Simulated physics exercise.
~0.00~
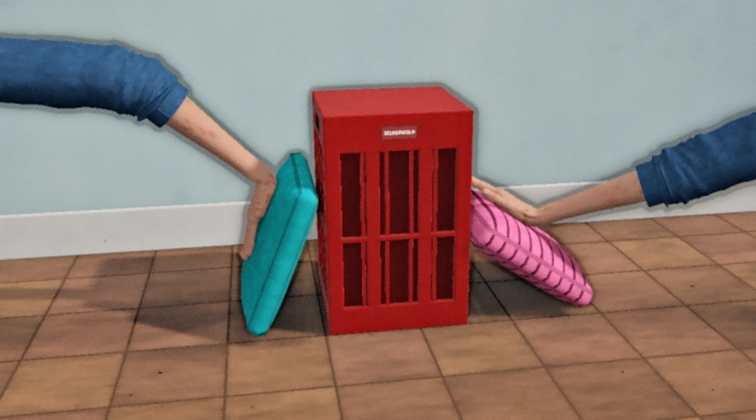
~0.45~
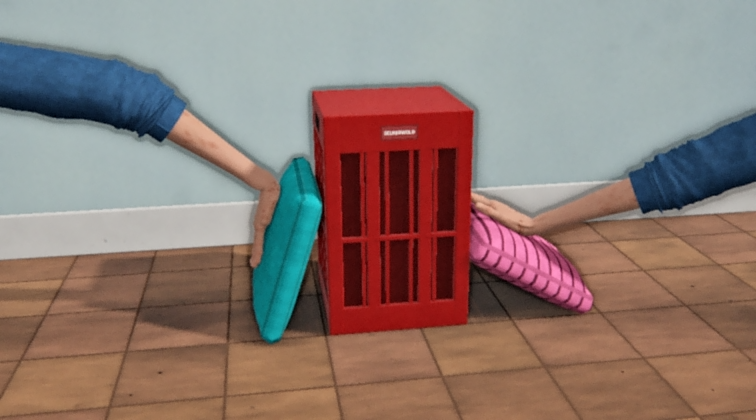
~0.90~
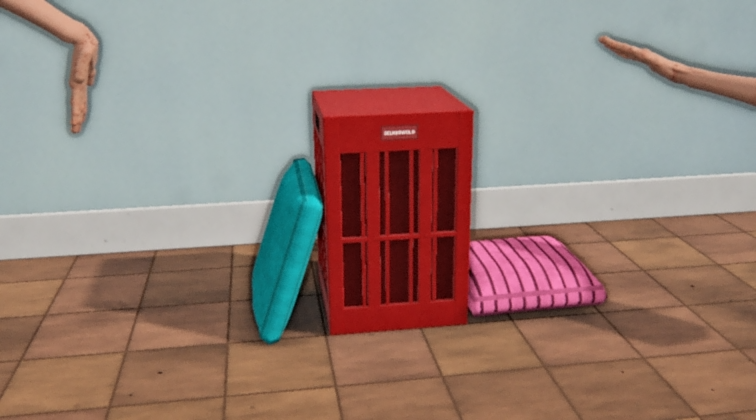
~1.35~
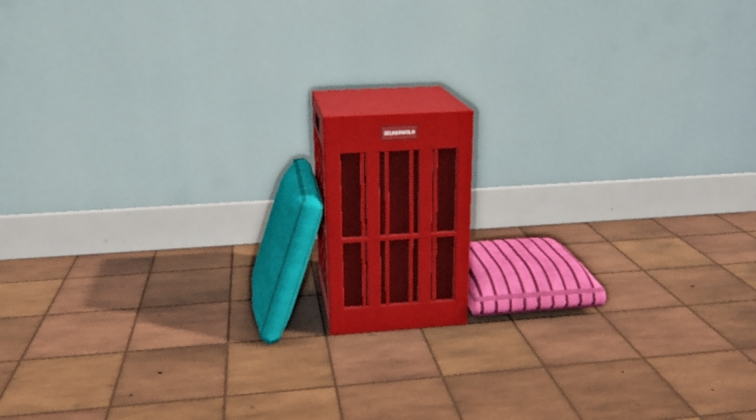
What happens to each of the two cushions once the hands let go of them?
The turquoise cushion stays propped against the left side of the red crate. The pink cushion slips down and ends up lying flat on the floor to the right.
Pink cushion slumping flat on the tiled floor as two hands let go, while a turquoise cushion stays leaning on a red crate.
